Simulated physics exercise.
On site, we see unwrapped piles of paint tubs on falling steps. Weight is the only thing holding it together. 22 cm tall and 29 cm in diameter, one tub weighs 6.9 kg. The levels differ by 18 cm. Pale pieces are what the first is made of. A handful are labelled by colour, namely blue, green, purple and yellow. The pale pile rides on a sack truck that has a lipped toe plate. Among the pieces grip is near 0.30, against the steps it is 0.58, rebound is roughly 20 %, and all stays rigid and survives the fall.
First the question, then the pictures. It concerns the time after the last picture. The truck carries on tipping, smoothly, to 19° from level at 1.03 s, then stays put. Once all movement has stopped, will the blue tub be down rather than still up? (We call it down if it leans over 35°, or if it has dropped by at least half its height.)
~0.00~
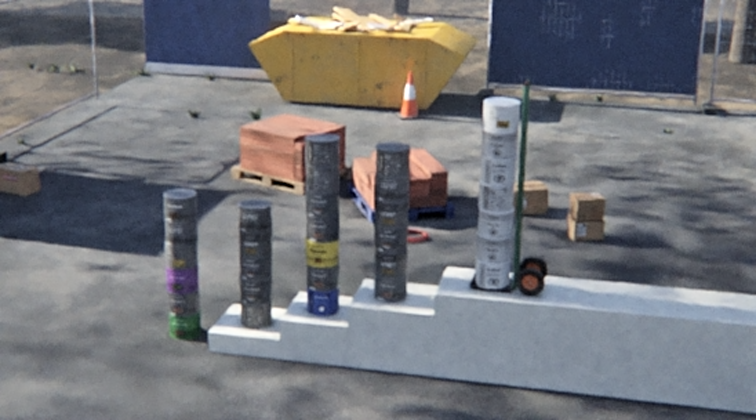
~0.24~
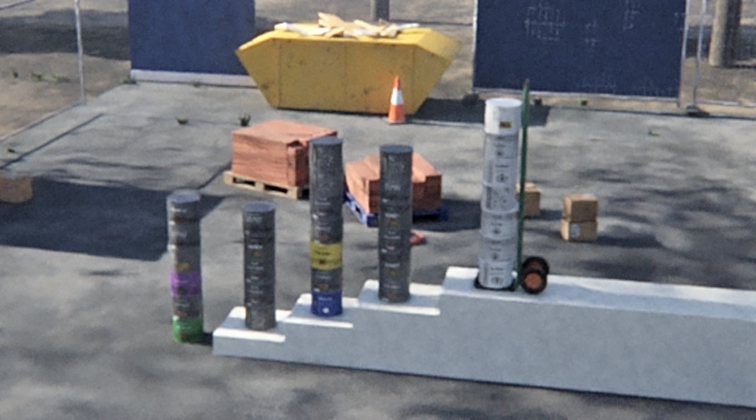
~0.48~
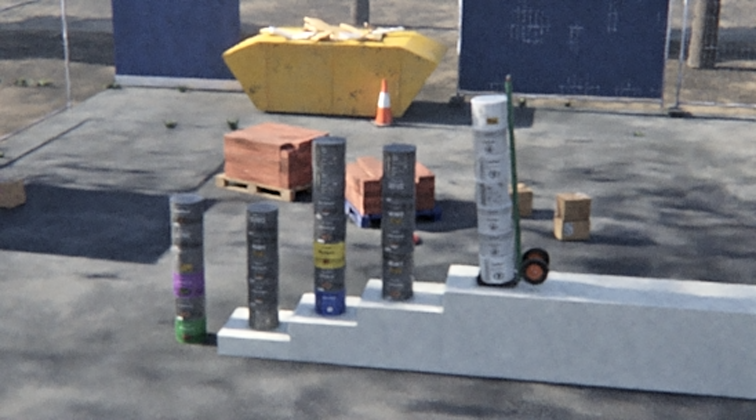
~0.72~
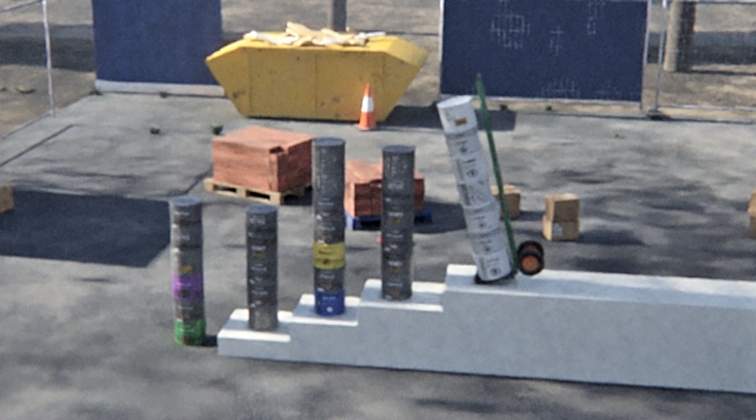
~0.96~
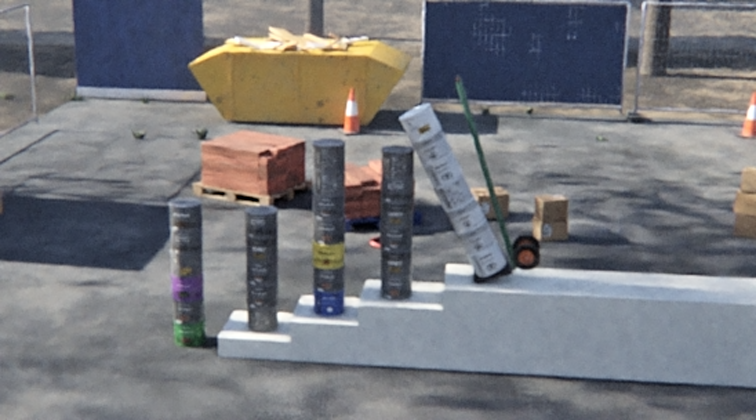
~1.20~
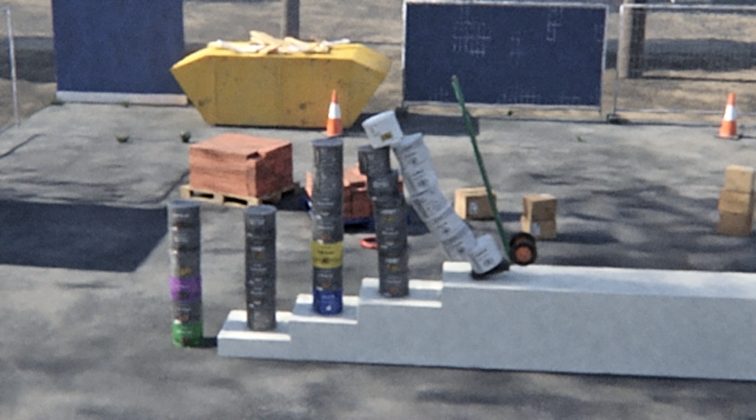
No, it keeps its place.
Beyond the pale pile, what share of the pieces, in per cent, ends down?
Near 85 per cent.
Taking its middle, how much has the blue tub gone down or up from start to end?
I'd say it sits close to 0 centimetres lower by the end.
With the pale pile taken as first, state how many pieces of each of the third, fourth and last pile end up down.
Number of pieces - third 6, fourth 4, last 5.
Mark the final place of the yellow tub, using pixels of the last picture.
Its centre finishes around pixel (259, 286) in the last picture.
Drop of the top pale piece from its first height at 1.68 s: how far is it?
The top piece is some 30 centimetres lower than at the start.
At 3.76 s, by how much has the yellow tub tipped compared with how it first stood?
Tilt: Approx. 30°.
By 1.68 s, 7 of the pale pile down; none of the 24 other tubs down, 11 disturbed; blue tub unmoved; yellow tub tilted 10°.
By 2.34 s, 7 of the pale pile down; 11 of the 24 other tubs down; blue tub unmoved; yellow tub tilted 32°, 17 cm lower.
By 2.94 s, 7 of the pale pile down; 20 of the 24 other tubs down; blue tub unmoved; purple tub tilted 41°, 14 cm lower.
By 3.76 s, 7 of the pale pile down; 20 of the 24 other tubs down; blue tub unmoved; purple tub on its side.
When it is over (4.4 s), 7 of the pale pile down; 20 of the 24 other tubs down; blue tub unmoved; purple tub on its side; yellow tub tilted 29°, 35 cm lower. In pixels of the last frame, middles, blue tub near (328, 298), purple tub near (113, 317).
